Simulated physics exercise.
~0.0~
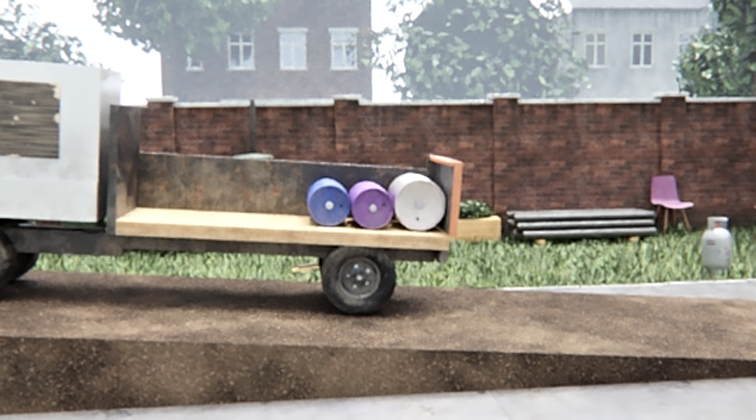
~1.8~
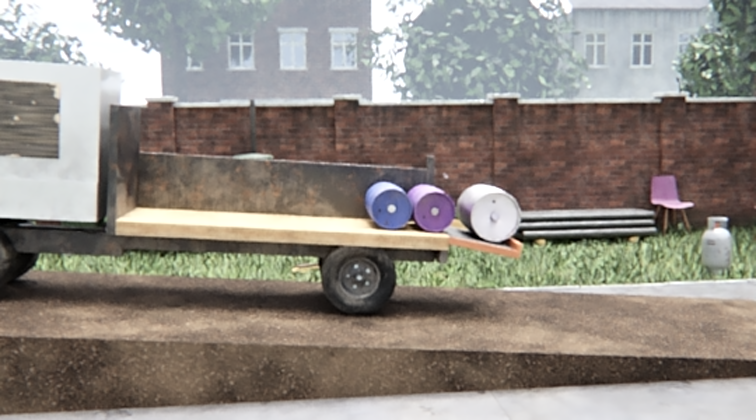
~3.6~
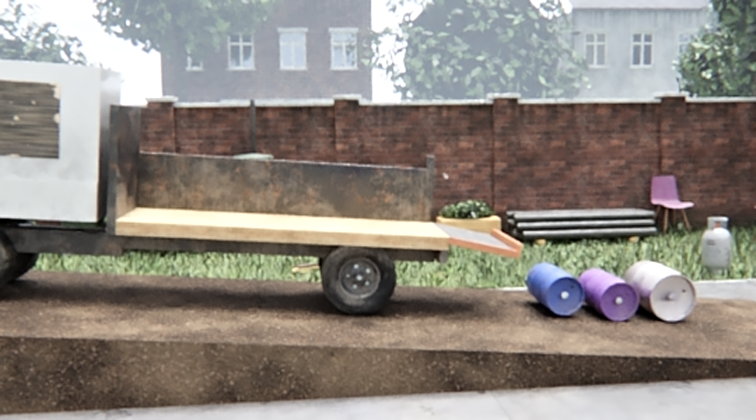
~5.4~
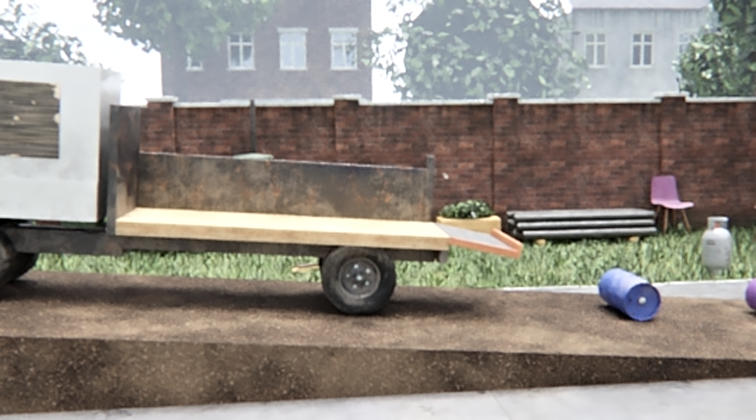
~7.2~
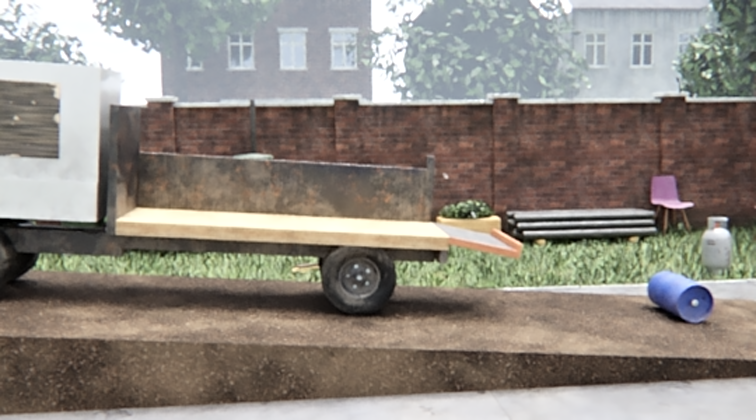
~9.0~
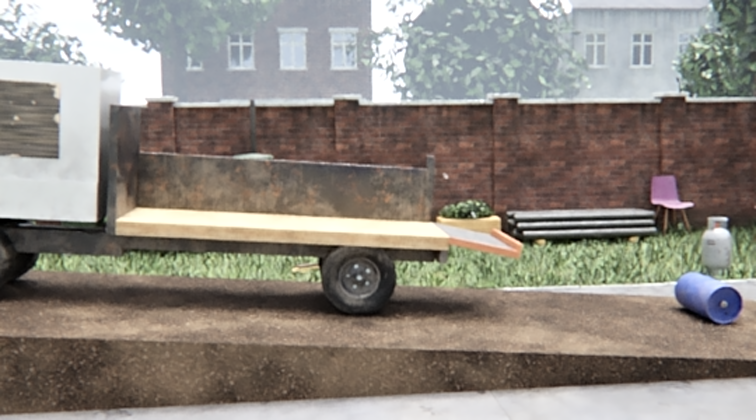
At the start, three barrels, blue, purple and white, lie side by side against the raised tailgate of a flatbed truck parked on a gentle slope before a brick wall. The tailgate swings down to the right, and the barrels roll after it, the white one leading onto the lowered gate. All three leave the truck and reach the ground, still in a row. They keep rolling right, the white and then the purple passing out of view. The blue barrel trails behind, turned at an angle, and ends near the right edge, with the truck bed empty.
